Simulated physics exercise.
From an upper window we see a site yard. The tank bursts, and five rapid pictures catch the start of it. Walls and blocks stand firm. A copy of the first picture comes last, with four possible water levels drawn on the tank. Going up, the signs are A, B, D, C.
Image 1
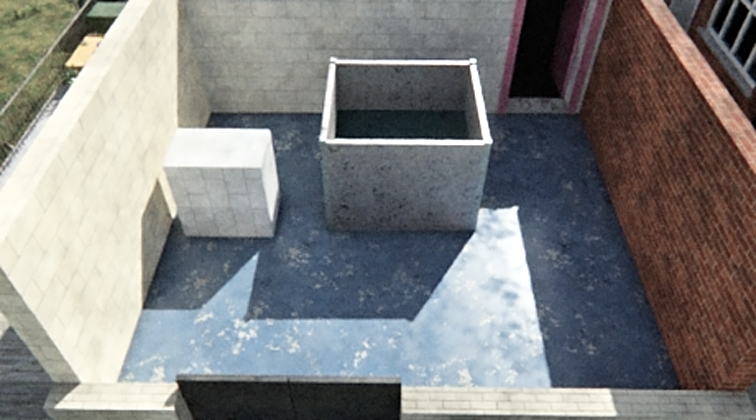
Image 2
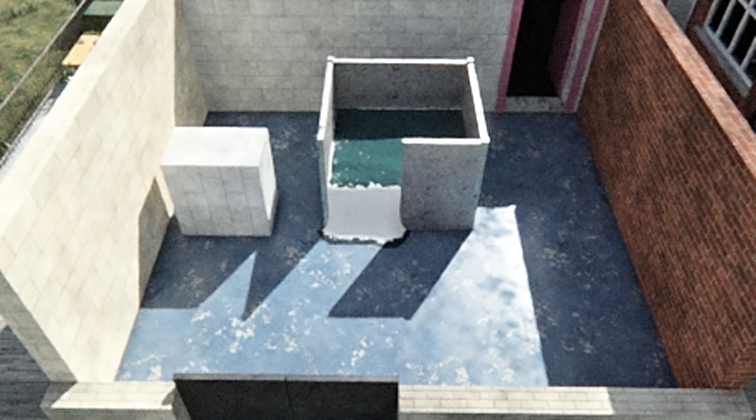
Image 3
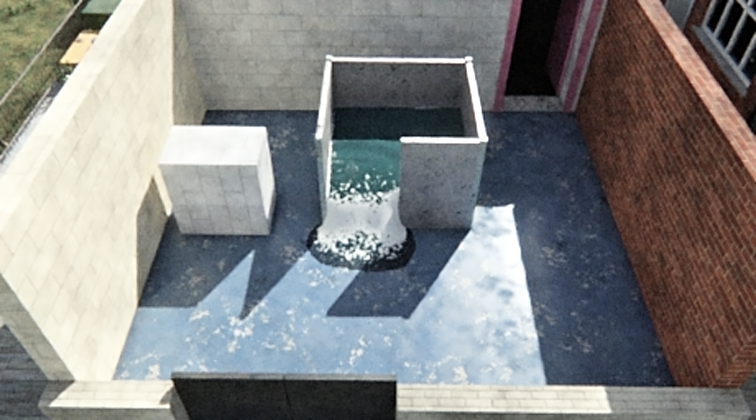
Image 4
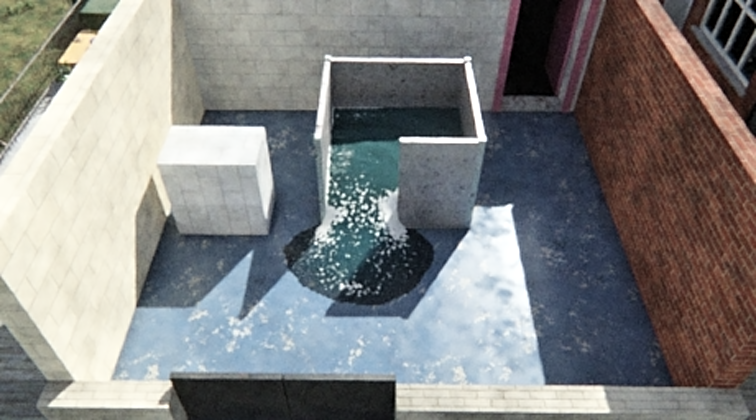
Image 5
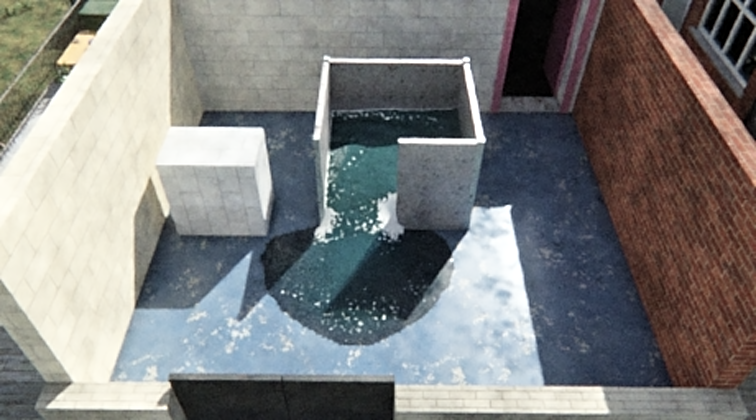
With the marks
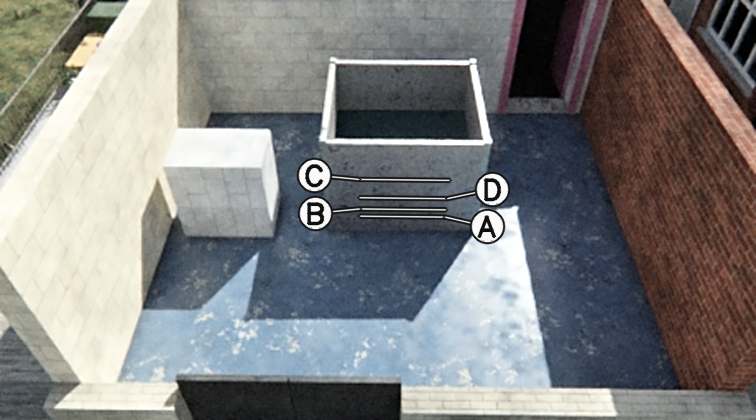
Dark green water poured out of a square concrete tank in a walled yard after the left part of its front opened, foaming at first, then spreading in a widening dark pool across the ground.
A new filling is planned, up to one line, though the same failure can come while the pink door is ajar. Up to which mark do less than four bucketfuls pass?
The limit is C.
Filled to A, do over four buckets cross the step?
No, not at all.
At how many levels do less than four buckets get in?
All four.
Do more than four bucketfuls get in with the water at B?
No.
In white, A at (402, 216); B at (402, 209); C at (404, 179); D at (403, 198); from the bottom up A, B, D, C.
Choosing A, nothing gets over.
Choosing B, nothing gets over.
Choosing C, a splash gets over, under a bucket.
Choosing D, nothing gets over.
